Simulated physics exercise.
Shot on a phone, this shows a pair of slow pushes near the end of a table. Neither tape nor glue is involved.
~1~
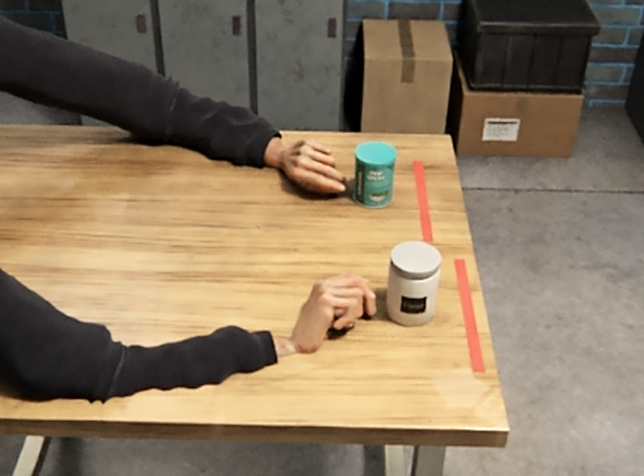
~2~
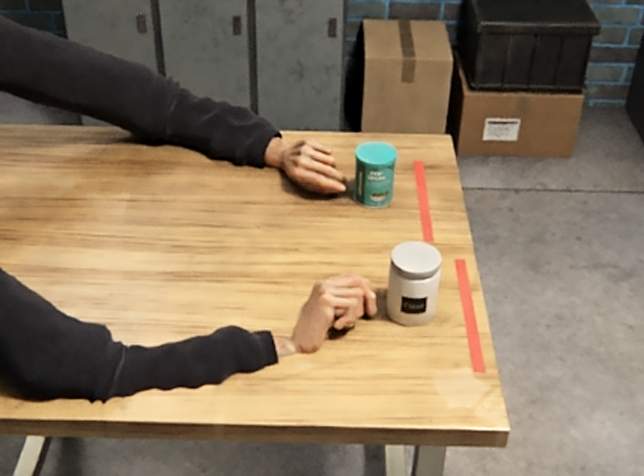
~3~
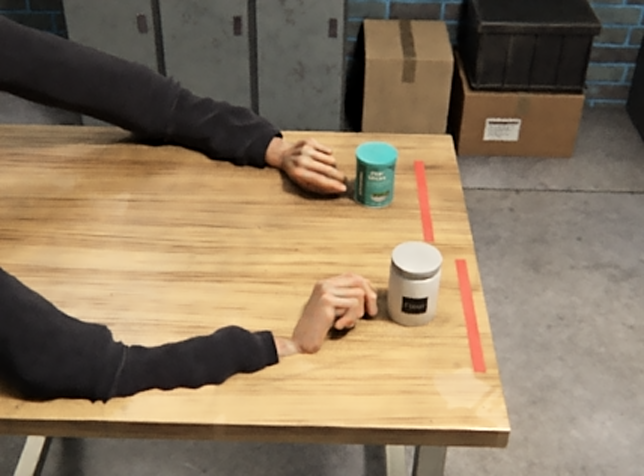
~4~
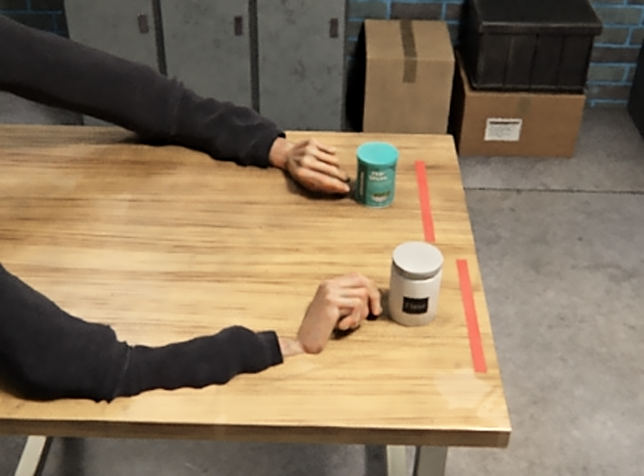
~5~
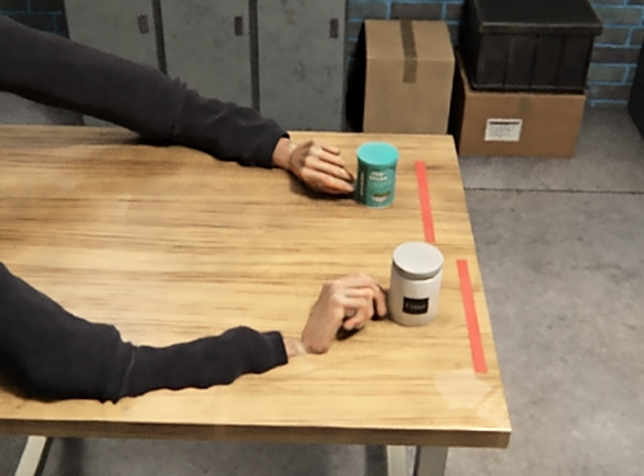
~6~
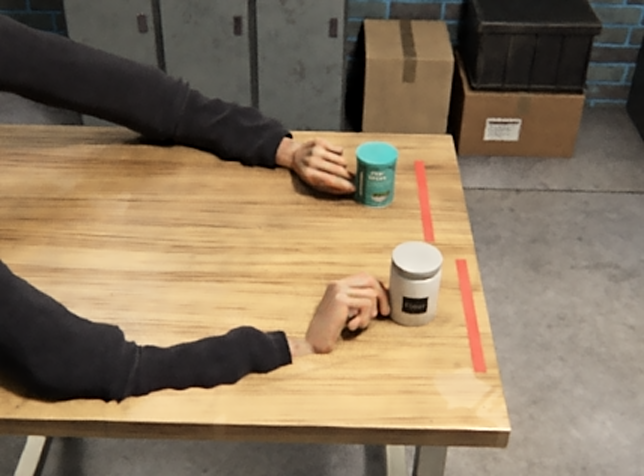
Two dark-sleeved arms reached across a wooden table, their hands close behind a turquoise tin and a white jar near red strips, and crept slightly right while the containers barely moved.
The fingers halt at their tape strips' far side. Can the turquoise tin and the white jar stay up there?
Well, the turquoise tin remains on the tabletop, and the white jar goes off the side.
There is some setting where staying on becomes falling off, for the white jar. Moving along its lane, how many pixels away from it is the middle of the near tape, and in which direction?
About 12 pixels to the left.
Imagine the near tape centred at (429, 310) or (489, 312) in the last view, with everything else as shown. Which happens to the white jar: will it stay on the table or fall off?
For the white jar, try one: It never leaves the tabletop; try two: It is lost over the side.
Then, 1.28 s past the last view, turquoise tin travelled well along near (452, 177); white jar leaning 35° off how it started near (520, 297).
Then, 1.74 s past the last view, turquoise tin travelled well along near (452, 177); white jar come down.
Finally, the turquoise tin remains on top, near (452, 177); the white jar falls off the table.
